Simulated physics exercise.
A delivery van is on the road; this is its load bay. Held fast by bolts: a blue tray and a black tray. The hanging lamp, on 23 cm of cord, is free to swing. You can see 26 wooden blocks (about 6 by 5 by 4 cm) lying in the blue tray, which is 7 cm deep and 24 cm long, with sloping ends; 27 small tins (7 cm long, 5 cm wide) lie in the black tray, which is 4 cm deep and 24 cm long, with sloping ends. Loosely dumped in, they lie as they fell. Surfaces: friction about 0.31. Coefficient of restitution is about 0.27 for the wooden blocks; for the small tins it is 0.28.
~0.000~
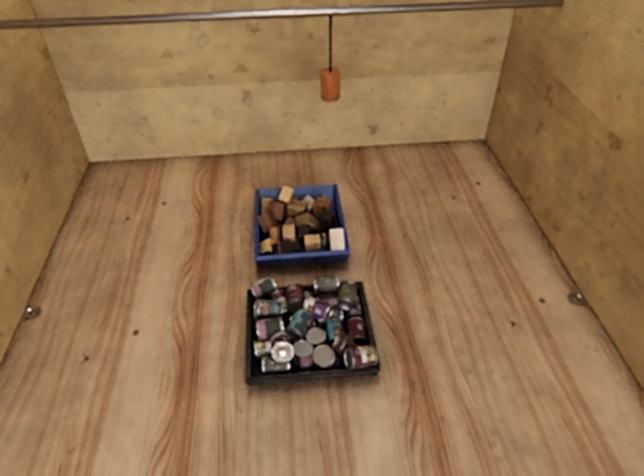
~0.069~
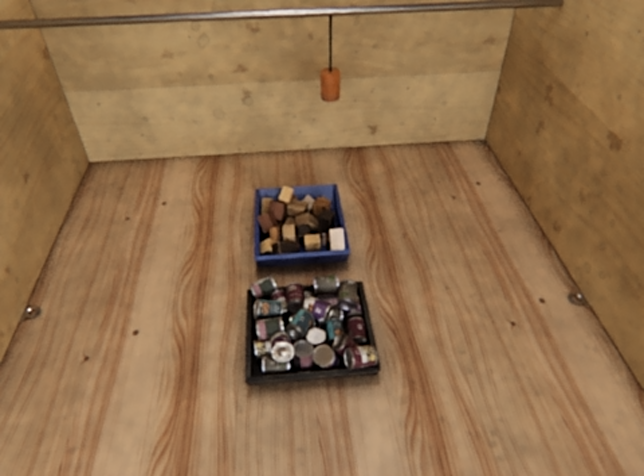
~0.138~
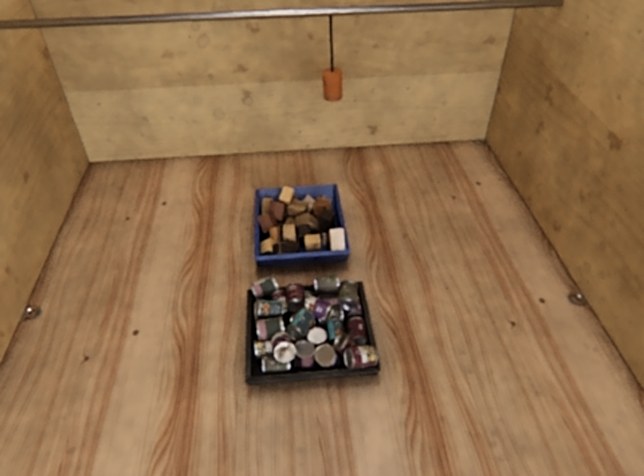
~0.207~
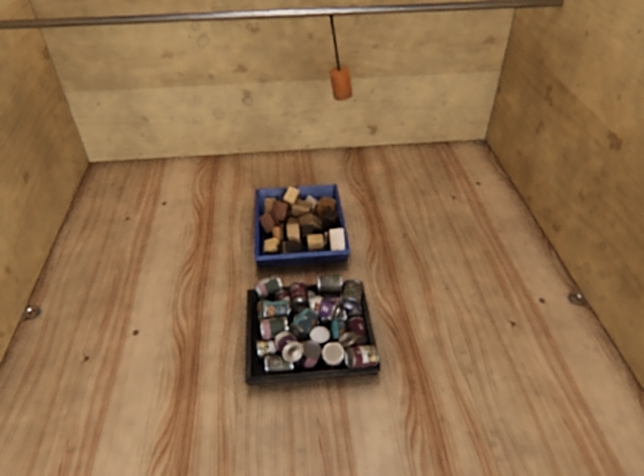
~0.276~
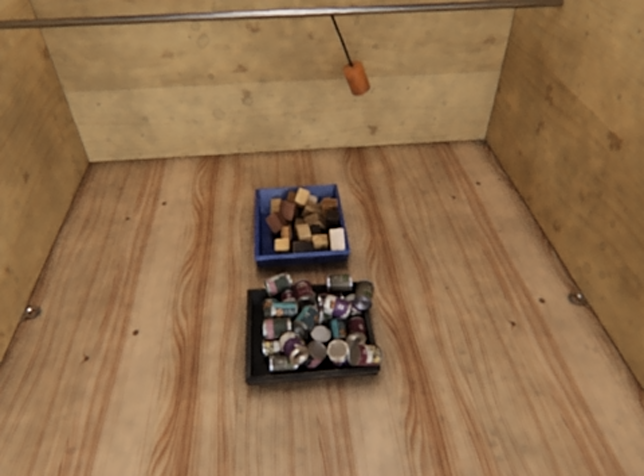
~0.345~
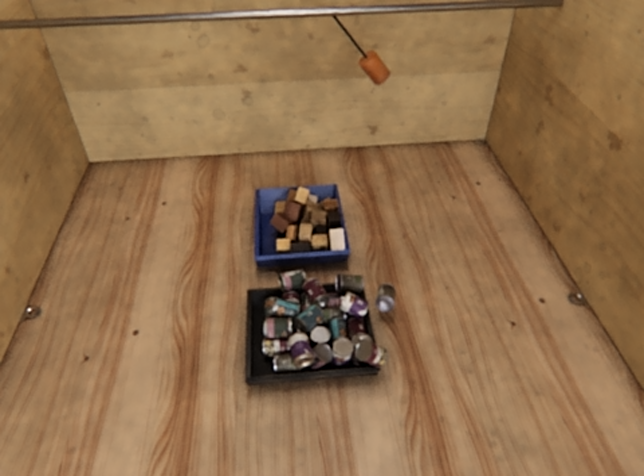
A wooden-walled load bay with a striped plank floor is seen from above and in front, the view staying still throughout. A blue tray of brown and pale wooden blocks sits behind a black tray of small tins, and an orange lamp hangs from a rail. The lamp swings steadily right, the blocks and tins shift right, and one tin leaves the black tray's right side.
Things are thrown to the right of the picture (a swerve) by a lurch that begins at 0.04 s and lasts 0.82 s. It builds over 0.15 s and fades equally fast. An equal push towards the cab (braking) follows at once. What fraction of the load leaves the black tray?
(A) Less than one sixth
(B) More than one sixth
More than one sixth.
After 0.65 s, the blue tray has all 26 and the black tray is down by 6 of 27.
After 1.04 s, the blue tray has all 26 and the black tray is down by 8 of 27.
After 1.58 s, the blue tray has all 26 and the black tray is down by 8 of 27.
Final count (at 2.28 s), the blue tray has all 26 and the black tray is down by 9 of 27. Asked share, 9 of 27, 33 per cent.
